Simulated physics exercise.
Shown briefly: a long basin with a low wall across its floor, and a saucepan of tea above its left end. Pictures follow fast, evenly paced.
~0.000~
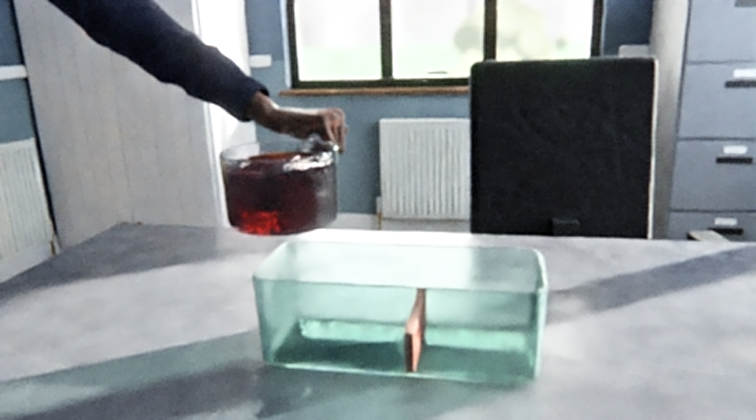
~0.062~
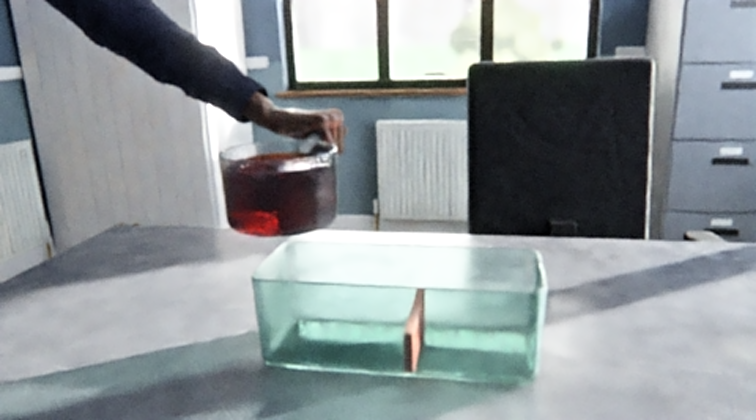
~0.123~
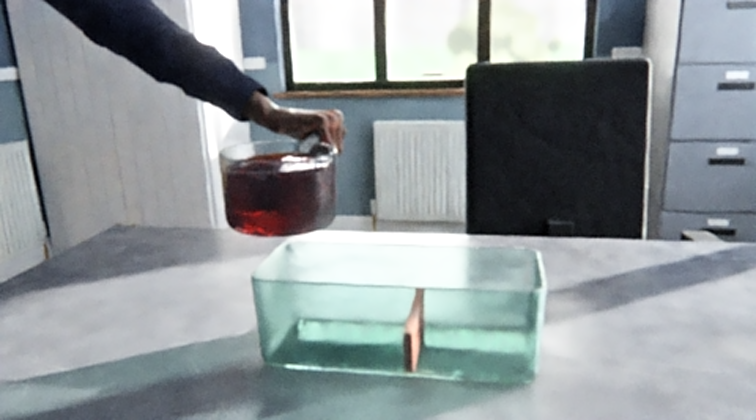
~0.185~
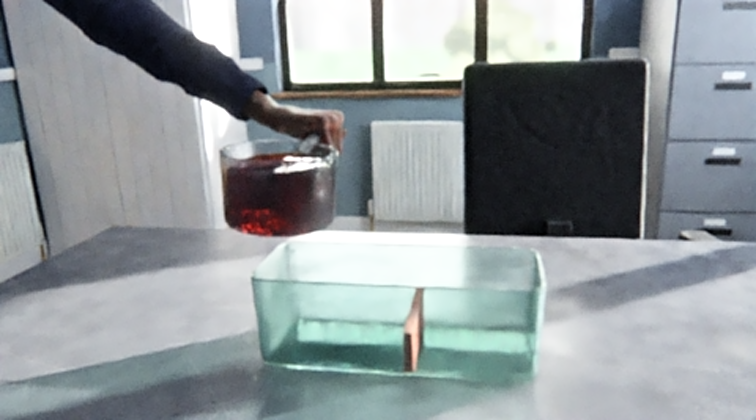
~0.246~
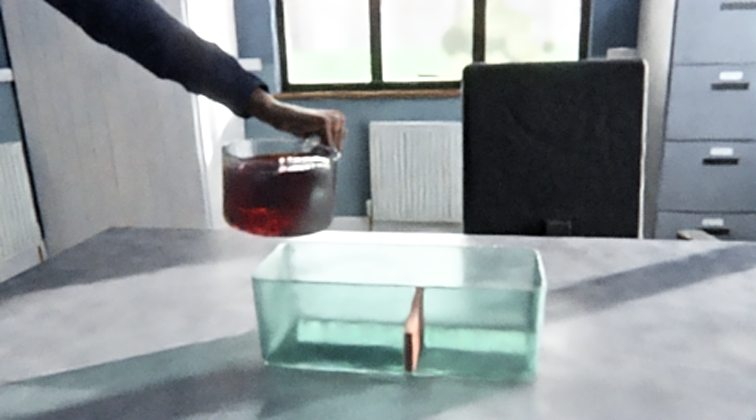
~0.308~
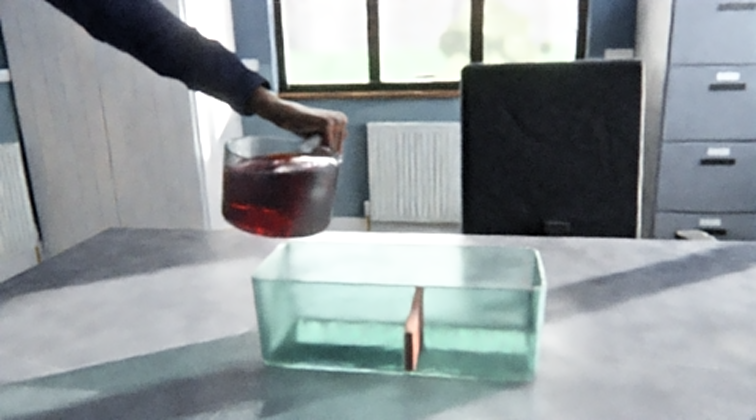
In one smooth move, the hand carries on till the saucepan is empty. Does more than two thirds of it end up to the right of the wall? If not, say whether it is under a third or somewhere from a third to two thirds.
I'd put the amount right of the wall under the one-third mark.
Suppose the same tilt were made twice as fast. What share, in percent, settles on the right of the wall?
I'd estimate about 10 percent ends up there.
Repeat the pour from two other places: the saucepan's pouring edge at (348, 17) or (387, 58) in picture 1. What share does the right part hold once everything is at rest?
75 % and 95 %.
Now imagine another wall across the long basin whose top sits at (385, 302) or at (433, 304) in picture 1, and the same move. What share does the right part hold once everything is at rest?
55 per cent, then 0 per cent, roughly.
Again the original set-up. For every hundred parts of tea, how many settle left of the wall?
It comes to some 85 per cent.
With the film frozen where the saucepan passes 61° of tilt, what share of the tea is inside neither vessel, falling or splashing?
Share out of both vessels: Approx. 20 %.
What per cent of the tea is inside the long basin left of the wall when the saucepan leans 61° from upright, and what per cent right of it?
Reading: Left some 15 %, right some 0 %.
A moment on, the saucepan is tipped part way and 66 per cent is still to pour, 13 is left of the wall and 1 right of it.
Next, the saucepan is tipped on its side and 15 per cent is still to pour, 69 is left of the wall and 10 right of it.
Then the saucepan is tipped right over and 1 per cent is still to pour, 88 is left of the wall and 11 right of it.
Later the saucepan is tipped right over and 0 per cent is still to pour, 87 is left of the wall and 13 right of it.
At rest 87 per cent lies left of the wall, 13 right of it and 0 outside.
